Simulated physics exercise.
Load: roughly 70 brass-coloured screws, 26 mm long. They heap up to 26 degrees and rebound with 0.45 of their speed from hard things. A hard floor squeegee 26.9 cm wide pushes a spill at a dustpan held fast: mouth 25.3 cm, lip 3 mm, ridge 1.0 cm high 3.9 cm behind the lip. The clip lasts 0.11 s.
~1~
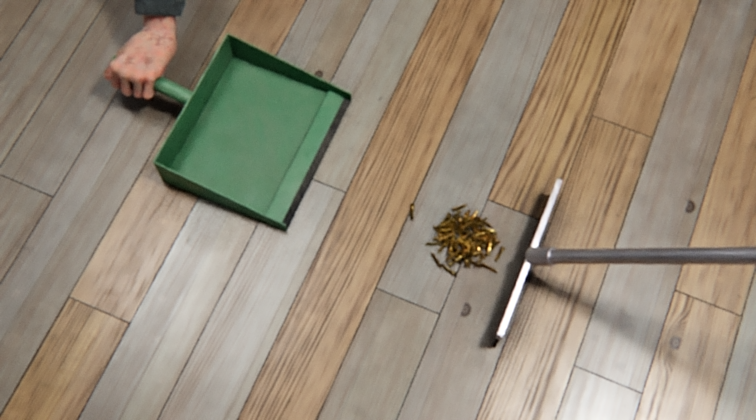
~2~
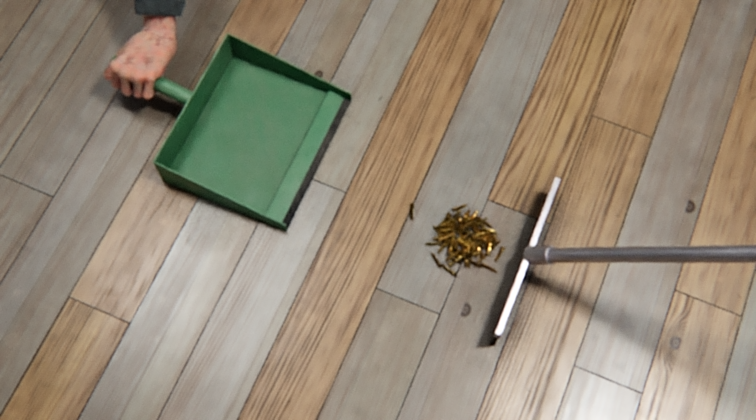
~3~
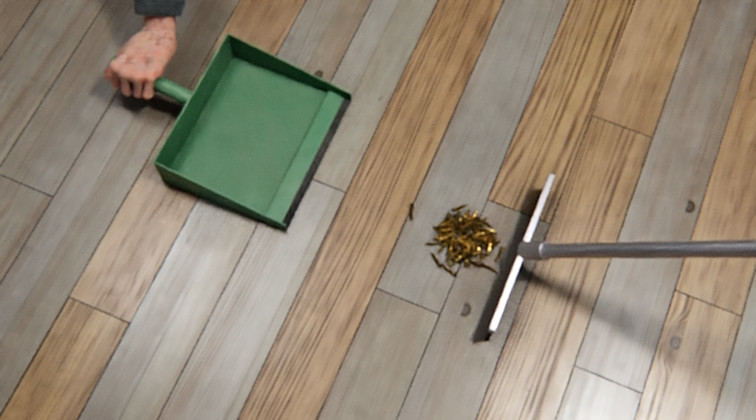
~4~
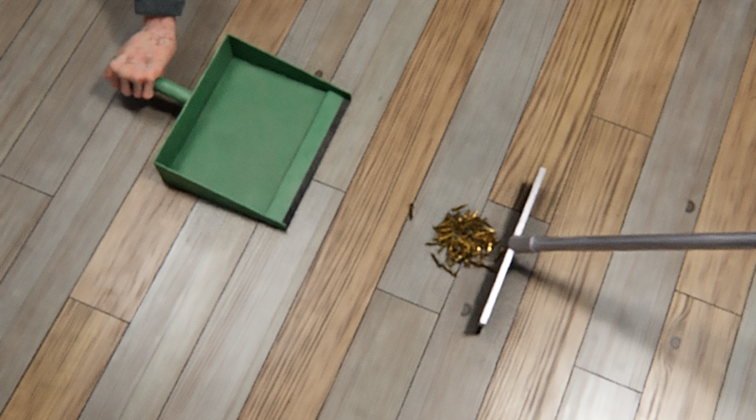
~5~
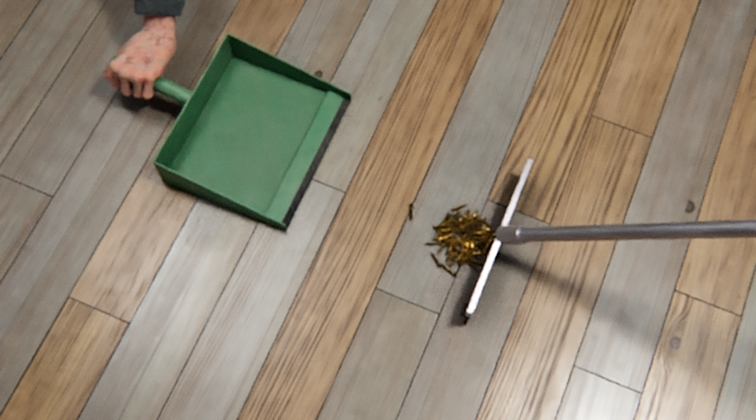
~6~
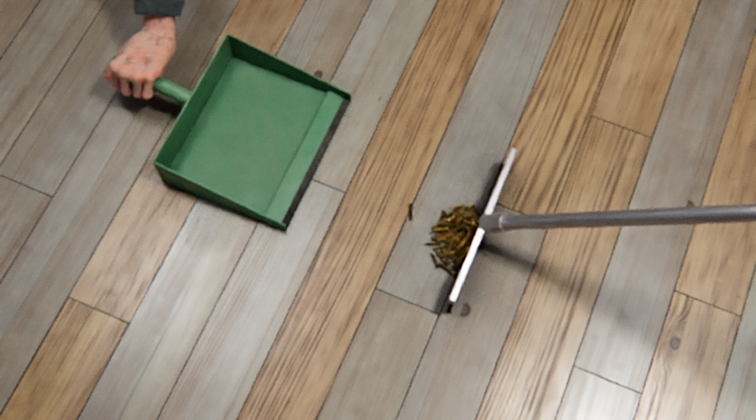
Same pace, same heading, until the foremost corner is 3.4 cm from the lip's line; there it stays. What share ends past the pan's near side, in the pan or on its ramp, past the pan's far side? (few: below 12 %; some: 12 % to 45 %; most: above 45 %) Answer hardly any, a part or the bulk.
Near side: Hardly any, pan: The bulk, far side: Hardly any.
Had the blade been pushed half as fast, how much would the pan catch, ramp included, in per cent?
In that case some 15 per cent.
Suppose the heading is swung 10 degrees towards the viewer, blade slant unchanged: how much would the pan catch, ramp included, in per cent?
Then about 65 per cent.
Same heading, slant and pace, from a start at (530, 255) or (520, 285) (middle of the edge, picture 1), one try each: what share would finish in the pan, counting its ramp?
About 55 and 50 per cent.
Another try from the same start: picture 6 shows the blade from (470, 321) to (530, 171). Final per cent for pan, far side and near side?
Pan 15, far 0, near 5.
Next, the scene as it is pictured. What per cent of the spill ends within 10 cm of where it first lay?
Roughly 0 per cent.
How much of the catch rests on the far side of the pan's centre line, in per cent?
Some 70 per cent.
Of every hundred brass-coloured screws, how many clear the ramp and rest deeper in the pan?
About 45 per cent.
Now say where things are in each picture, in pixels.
In the first frame, blade from (500, 336) to (558, 184), moved 0.0 cm, 0 of the pieces shifted so far; middle of the pieces at (461, 238); pan at (248, 136).
In the second frame, blade from (498, 334) to (556, 183), moved 0.3 cm, 0 of the pieces shifted so far; middle of the pieces at (461, 238).
In the third frame, blade from (492, 330) to (550, 179), moved 1.4 cm, 0 of the pieces shifted so far; middle of the pieces at (461, 238).
In the fourth frame, blade from (483, 323) to (541, 173), moved 3.0 cm, 0 of the pieces shifted so far; middle of the pieces at (461, 238).
In the fifth frame, blade from (469, 313) to (529, 164), moved 5.4 cm, 10 of the pieces shifted so far; middle of the pieces at (461, 238).
In the sixth frame, blade from (452, 301) to (513, 154), moved 8.5 cm, 50 of the pieces shifted so far; middle of the pieces at (458, 235); pan at (247, 136).
Then, 0.10 s after the last picture, middle of the blade 14 cm from the lip; 0 % over the lip, far side 0 %, near side 0 %.
Then, 0.17 s after the last picture, middle of the blade 6 cm from the lip; 0 % over the lip, far side 5 %, near side 0 %.
Then, 0.38 s after the last picture, middle of the blade 3 cm from the lip; 60 % over the lip, far side 5 %, near side 0 %.
In the end, near side 0 %, pan 50 %, far side 5 %, in front of the lip or behind the blade 45 %.
